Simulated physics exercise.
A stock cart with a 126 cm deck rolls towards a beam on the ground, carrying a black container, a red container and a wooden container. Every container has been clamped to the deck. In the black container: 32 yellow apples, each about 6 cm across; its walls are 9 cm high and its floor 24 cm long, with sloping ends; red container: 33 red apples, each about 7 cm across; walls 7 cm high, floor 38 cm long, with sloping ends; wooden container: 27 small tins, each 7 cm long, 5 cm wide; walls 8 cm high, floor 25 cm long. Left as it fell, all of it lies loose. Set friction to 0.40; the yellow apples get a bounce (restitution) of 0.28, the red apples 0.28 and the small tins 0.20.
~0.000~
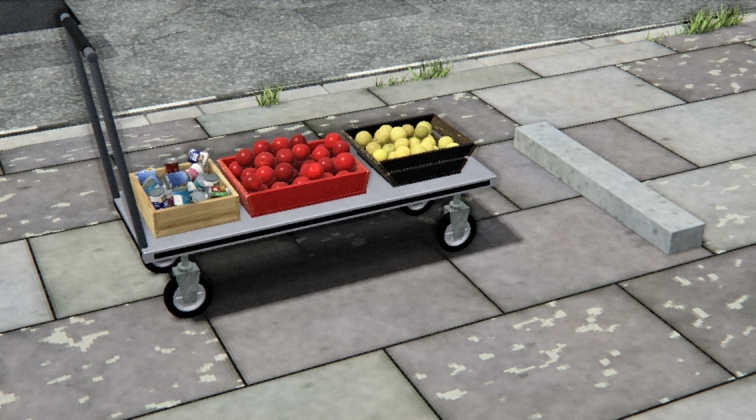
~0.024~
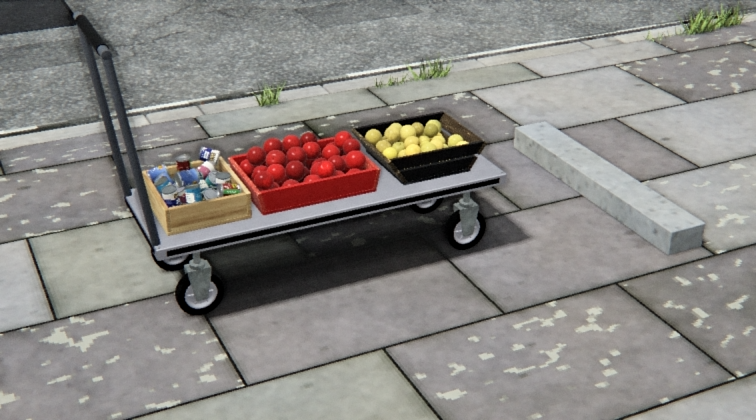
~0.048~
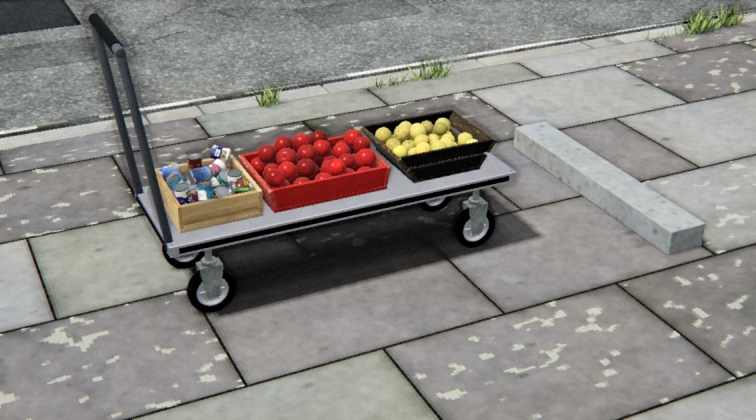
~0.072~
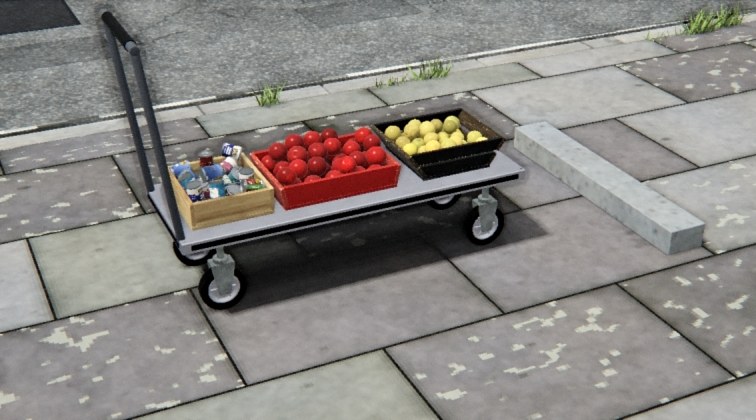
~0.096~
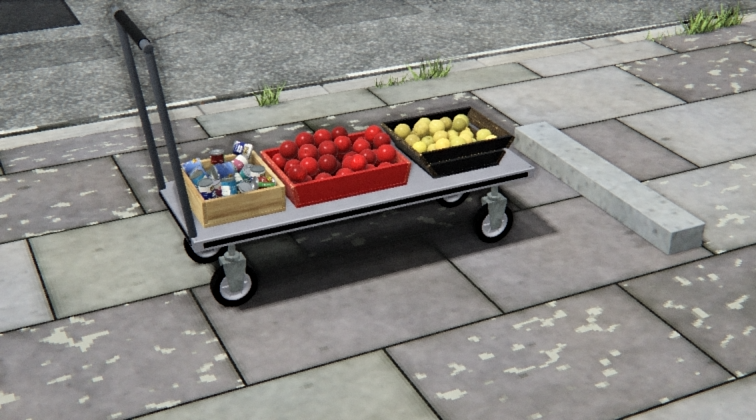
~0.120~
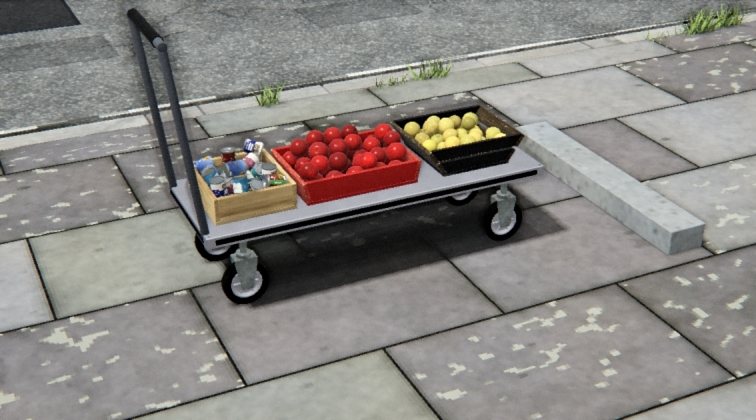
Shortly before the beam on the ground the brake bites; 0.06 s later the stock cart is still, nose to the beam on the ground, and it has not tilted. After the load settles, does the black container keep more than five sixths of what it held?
A sixth is not crossed.
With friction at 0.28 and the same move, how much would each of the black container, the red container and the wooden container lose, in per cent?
Black container 0, red container 10, wooden container 0 per cent.
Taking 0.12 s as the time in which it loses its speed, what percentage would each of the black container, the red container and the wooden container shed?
Black container 0, red container 10, wooden container 0 %.
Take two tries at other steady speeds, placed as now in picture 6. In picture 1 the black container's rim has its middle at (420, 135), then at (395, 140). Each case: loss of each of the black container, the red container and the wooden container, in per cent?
Black container 0 then 10, red container 0 then 20, wooden container 0 then 10 per cent.
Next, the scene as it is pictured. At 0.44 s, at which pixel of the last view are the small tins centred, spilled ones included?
In the last picture they centre on about (362, 150).
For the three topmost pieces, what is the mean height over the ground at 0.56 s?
Some 46 cm up.
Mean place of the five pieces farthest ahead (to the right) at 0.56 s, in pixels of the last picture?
Near (582, 102) in pixels.
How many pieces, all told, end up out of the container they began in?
Roughly 5 in all.
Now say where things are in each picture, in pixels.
In the first frame (we follow the rim corner now nearest the camera), black container at (379, 162); wooden container at (156, 211); 60 cm still to roll; nothing out yet.
The second frame shows black container at (390, 160); wooden container at (169, 209); 56 cm still to roll.
The third frame shows black container at (400, 158); wooden container at (181, 206); 52 cm still to roll.
The fourth frame shows black container at (411, 156); wooden container at (193, 204); 48 cm still to roll.
The fifth frame shows black container at (421, 154); wooden container at (205, 201); 44 cm still to roll.
The sixth frame shows black container at (431, 152); wooden container at (217, 199); 40 cm still to roll; nothing out yet.
After 0.34 s, it begins to slow.
After 0.44 s, 0 of 32 out of the black container, 2 of 33 out of the red container and 0 of 27 out of the wooden container.
After 0.56 s, 1 of 32 out of the black container, 4 of 33 out of the red container and 2 of 27 out of the wooden container.
After 0.79 s, 1 of 32 out of the black container, 2 of 33 out of the red container and 2 of 27 out of the wooden container.
When it is over (at 1.29 s), 1 of 32 out of the black container, 2 of 33 out of the red container and 2 of 27 out of the wooden container. Asked share, 1 of 32, 3 per cent.
